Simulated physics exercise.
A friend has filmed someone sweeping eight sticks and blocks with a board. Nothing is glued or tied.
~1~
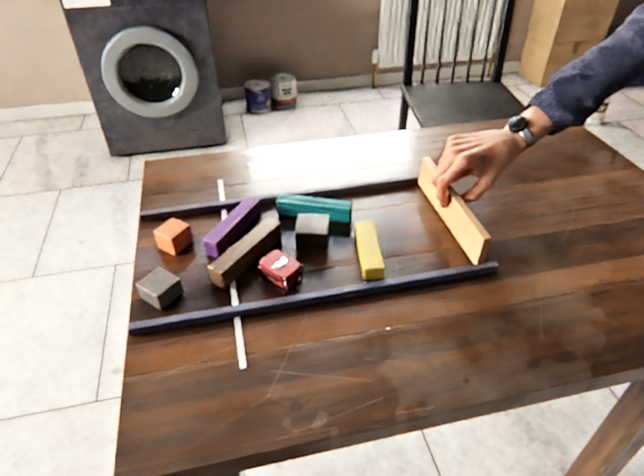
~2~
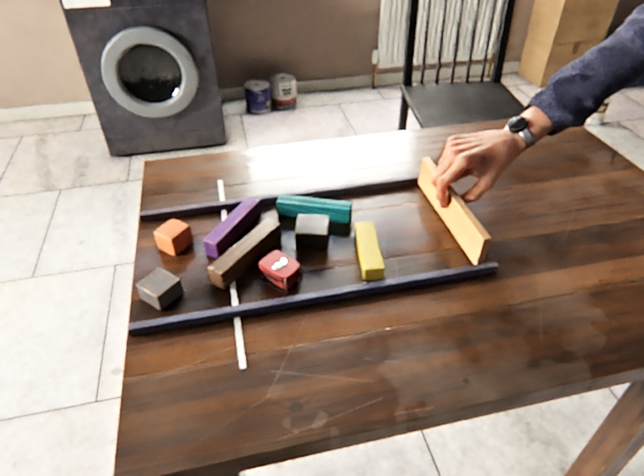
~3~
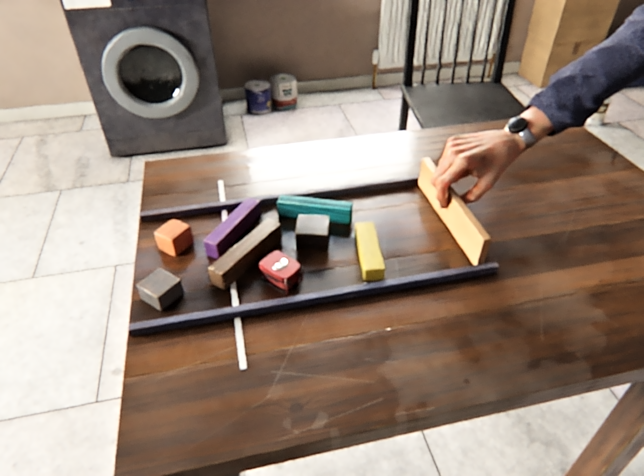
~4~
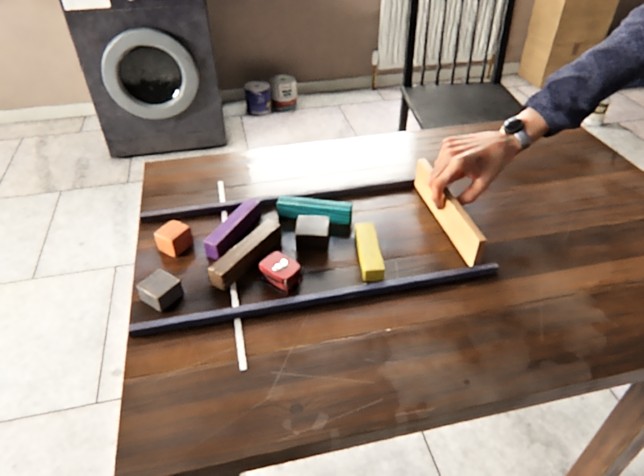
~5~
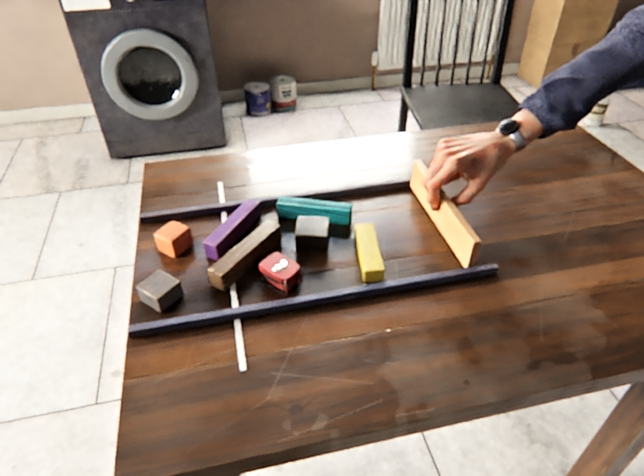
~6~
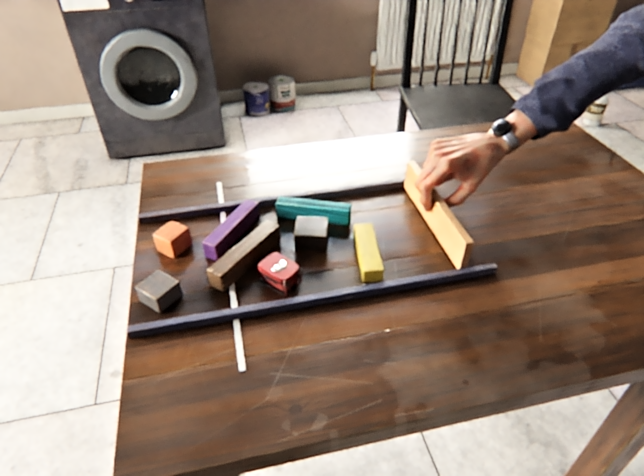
We see a hand holding an upright wooden board at the right of a dark table, first still, then sliding it slightly left between two rails, while the coloured bars, small blocks and red object stay where they are.
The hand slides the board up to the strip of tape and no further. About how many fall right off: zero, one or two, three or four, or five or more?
Outcome: The number that fall off is one or two.
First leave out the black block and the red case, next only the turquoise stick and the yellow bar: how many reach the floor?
It would be 0 and 0.
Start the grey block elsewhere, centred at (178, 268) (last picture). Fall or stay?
Then it survives.
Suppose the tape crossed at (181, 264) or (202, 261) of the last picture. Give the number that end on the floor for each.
Try by try, 4 and 3.
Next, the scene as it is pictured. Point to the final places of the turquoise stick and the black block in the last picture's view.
The turquoise stick at (187, 225), the black block at (196, 244).
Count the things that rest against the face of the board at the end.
That makes 2.
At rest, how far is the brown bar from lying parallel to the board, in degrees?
Near 10 degrees.
Soon after, none off yet; grey block at rest near (159, 291); orange block at rest near (173, 239); purple bar at rest near (233, 229).
Then, none off yet; grey block at rest near (159, 291); orange block at rest near (173, 239); purple bar moved a little near (219, 229).
Further on, none off yet; grey block at rest near (159, 291); orange block moved about its own width near (149, 244); purple bar moved about its own width near (174, 236).
At rest, the number that fall off is one or two; fallen, orange block.
